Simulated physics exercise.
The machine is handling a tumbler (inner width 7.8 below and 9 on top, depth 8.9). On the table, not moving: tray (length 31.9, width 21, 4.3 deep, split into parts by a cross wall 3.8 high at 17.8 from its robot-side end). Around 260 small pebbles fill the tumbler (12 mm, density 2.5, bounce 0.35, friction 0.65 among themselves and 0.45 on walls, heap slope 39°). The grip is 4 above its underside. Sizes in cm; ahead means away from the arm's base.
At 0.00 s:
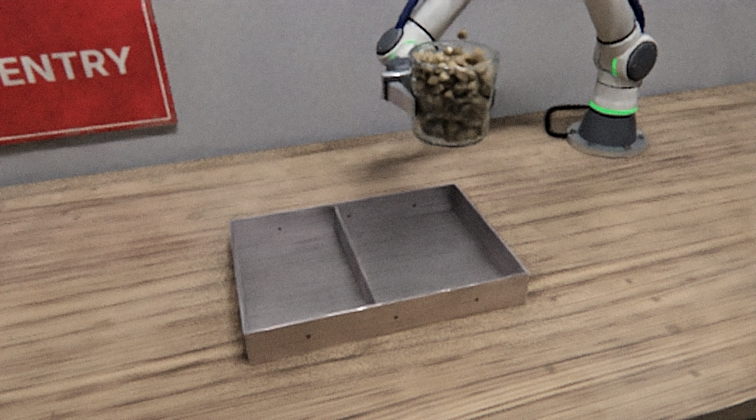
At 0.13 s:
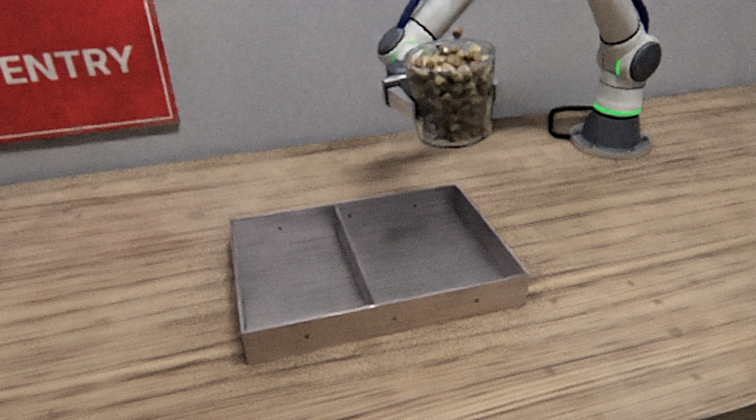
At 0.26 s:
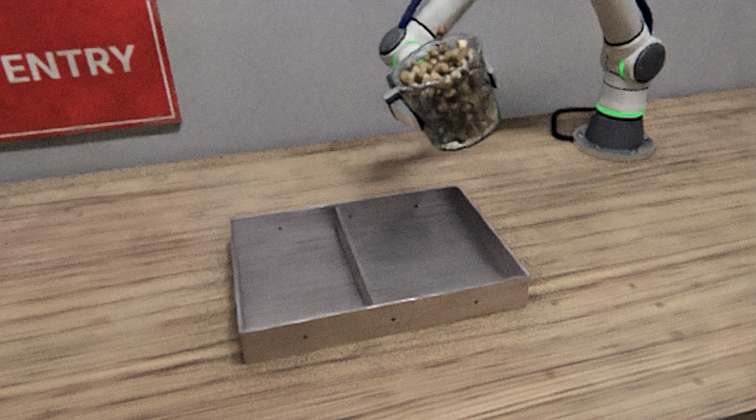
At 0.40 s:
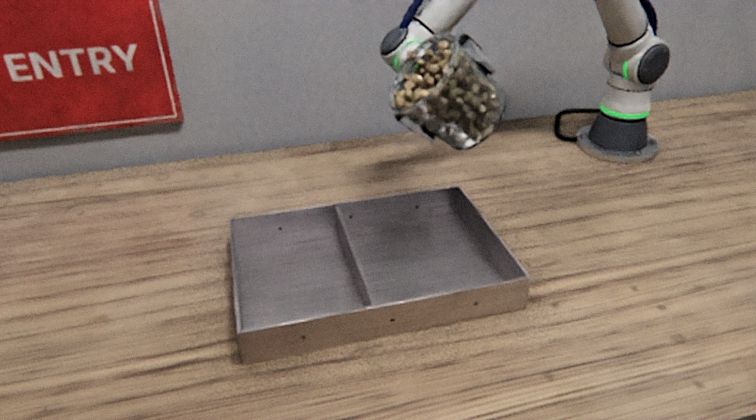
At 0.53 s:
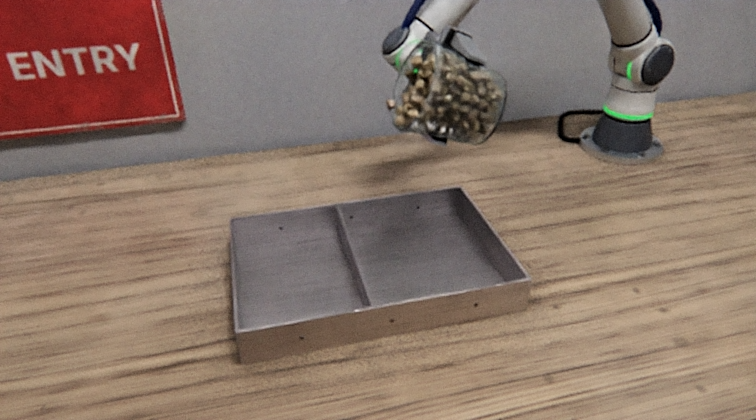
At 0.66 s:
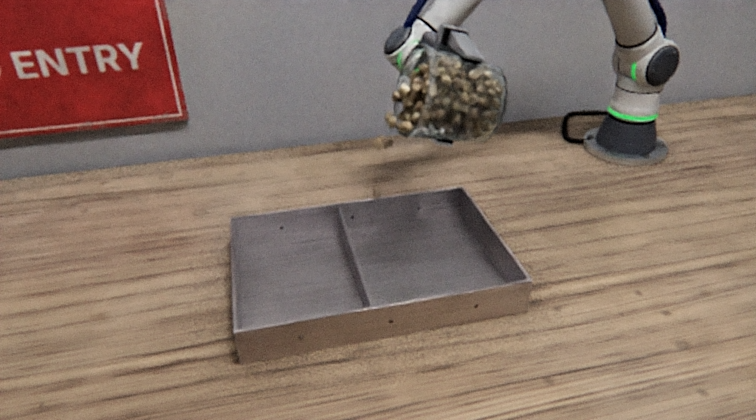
Above a divided tray on a wooden table, a robot arm tilting a clear tumbler of pebbles, a few leaving the rim.
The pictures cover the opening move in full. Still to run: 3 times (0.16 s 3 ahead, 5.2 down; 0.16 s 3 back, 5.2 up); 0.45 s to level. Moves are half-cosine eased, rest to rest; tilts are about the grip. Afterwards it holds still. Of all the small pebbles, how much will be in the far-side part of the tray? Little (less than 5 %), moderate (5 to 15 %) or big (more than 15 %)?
In the far-side part of the tray the share is moderate, 5 to 15 %.
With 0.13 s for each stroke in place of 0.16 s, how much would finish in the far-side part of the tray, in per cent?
It would be near 15 per cent.
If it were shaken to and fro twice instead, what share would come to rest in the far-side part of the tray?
It would be near 5 per cent.
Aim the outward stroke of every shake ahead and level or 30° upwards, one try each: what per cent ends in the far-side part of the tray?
About 40 and 50 per cent.
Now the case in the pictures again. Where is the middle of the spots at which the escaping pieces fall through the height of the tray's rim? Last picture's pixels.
Around (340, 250).
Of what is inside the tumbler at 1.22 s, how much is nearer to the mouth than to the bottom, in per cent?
About 50 per cent.
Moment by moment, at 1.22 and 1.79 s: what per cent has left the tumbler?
In turn: 10, 15.
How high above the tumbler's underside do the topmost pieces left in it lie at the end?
Roughly 9.0 cm.
After 1.22 s, tilted 74° forward, highest piece 24 above the table; 226 in the tumbler, 15 in the far-side part, 13 in the robot-side part, 3 in flight or on a rim.
After 1.79 s, tilted 51° forward, highest piece 26 above the table; 215 in the tumbler, 26 in the far-side part, 15 in the robot-side part, 1 in flight or on a rim.
After 2.27 s, level, highest piece 27 above the table; 215 in the tumbler, 26 in the far-side part, 16 in the robot-side part.
After 3.32 s, level, highest piece 27 above the table; 215 in the tumbler, 26 in the far-side part, 16 in the robot-side part.
In the end, 215 in the tumbler, 26 in the far-side part, 16 in the robot-side part. That is 10 % in the far-side part of the tray.
